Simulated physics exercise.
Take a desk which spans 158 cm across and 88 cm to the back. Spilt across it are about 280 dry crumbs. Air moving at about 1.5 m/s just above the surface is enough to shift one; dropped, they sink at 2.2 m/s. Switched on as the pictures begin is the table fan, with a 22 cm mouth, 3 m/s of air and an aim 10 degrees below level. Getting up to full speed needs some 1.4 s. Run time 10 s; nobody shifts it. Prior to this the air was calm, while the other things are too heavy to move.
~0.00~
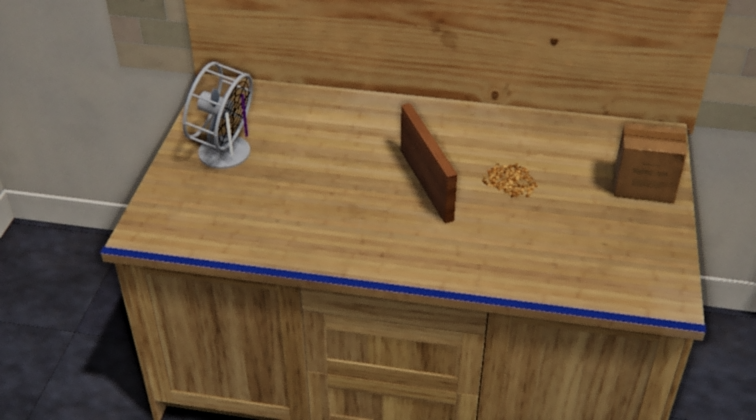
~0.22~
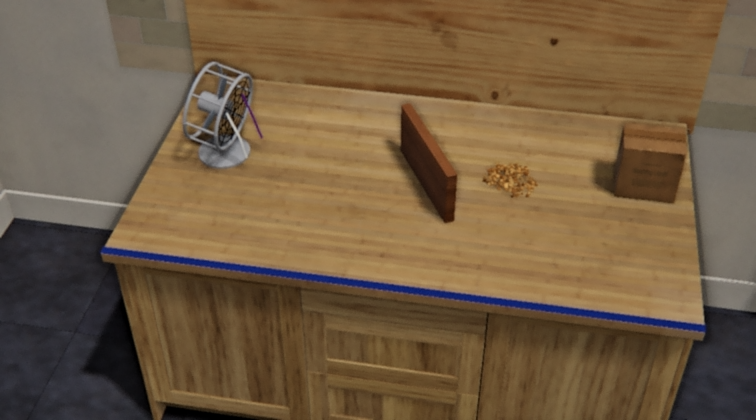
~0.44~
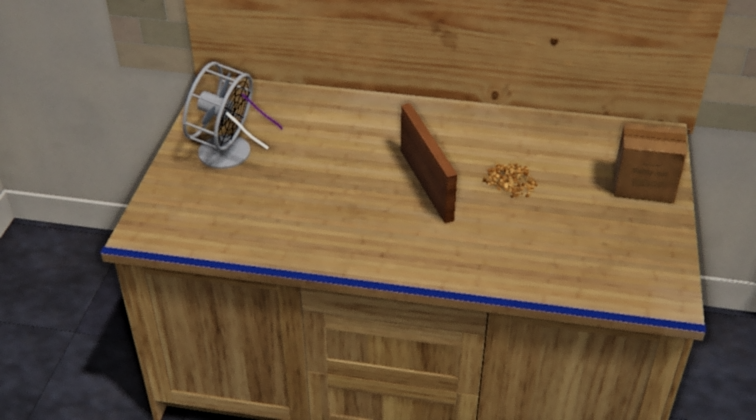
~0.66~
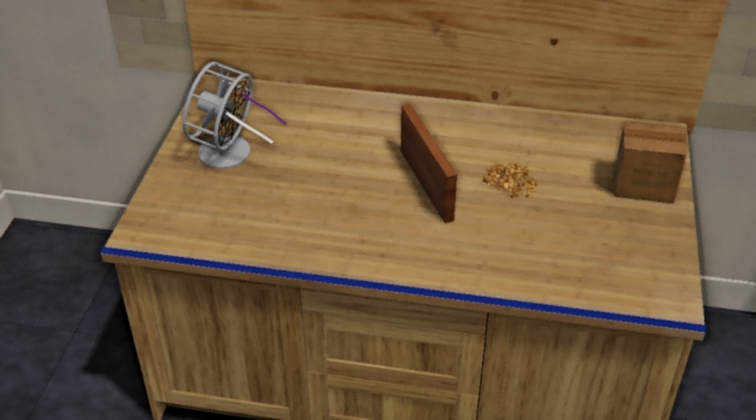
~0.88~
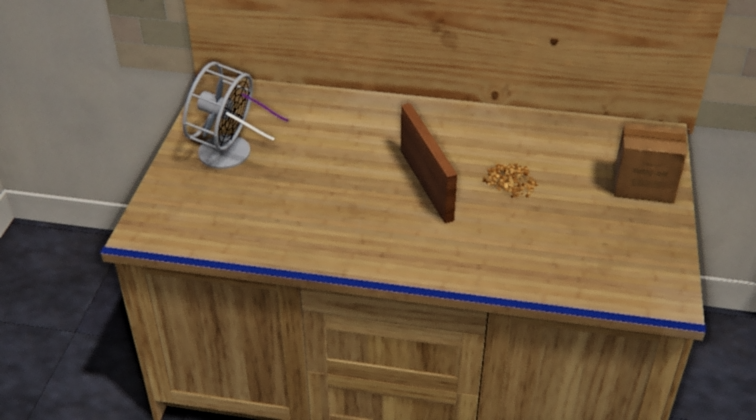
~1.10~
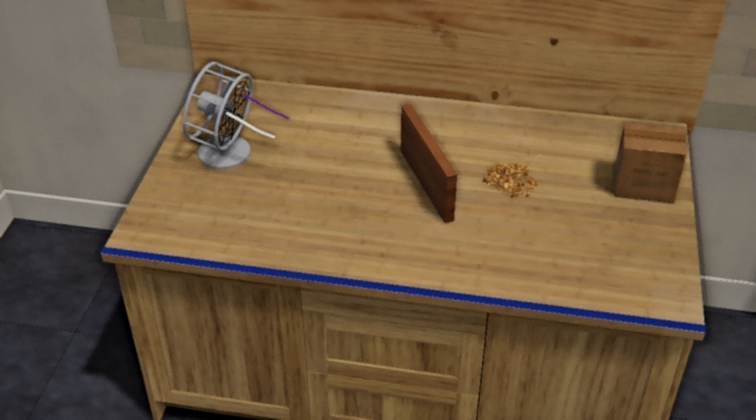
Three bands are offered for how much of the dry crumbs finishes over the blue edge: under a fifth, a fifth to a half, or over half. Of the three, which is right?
Under twenty percent.
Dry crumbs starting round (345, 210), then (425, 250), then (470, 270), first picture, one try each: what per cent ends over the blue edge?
In turn about 100 %, 100 %, 100 %.
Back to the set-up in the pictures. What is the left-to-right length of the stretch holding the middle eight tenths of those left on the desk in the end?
About 10 cm.
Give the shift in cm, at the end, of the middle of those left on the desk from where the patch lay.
That works out close to 0 centimetres.
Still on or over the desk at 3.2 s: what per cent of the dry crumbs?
It should be roughly 100 % by then.
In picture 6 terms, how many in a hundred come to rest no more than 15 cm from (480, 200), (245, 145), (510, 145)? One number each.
Roughly 70 %, 0 % and 30 %, in that order.
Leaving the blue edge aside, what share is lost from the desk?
That works out to near 0 per cent.
After 2.0 s the count stands so, 0 % are over the blue edge; the middle of those still in play is near (511, 177).
After 3.2 s the count stands so, 0 % are over the blue edge; the middle of those still in play is near (511, 177).
After 5.5 s the count stands so, 0 % are over the blue edge; the middle of those still in play is near (511, 178).
After 10.0 s, at the end, 0 % are over the blue edge; the middle of those still in play is near (510, 178).
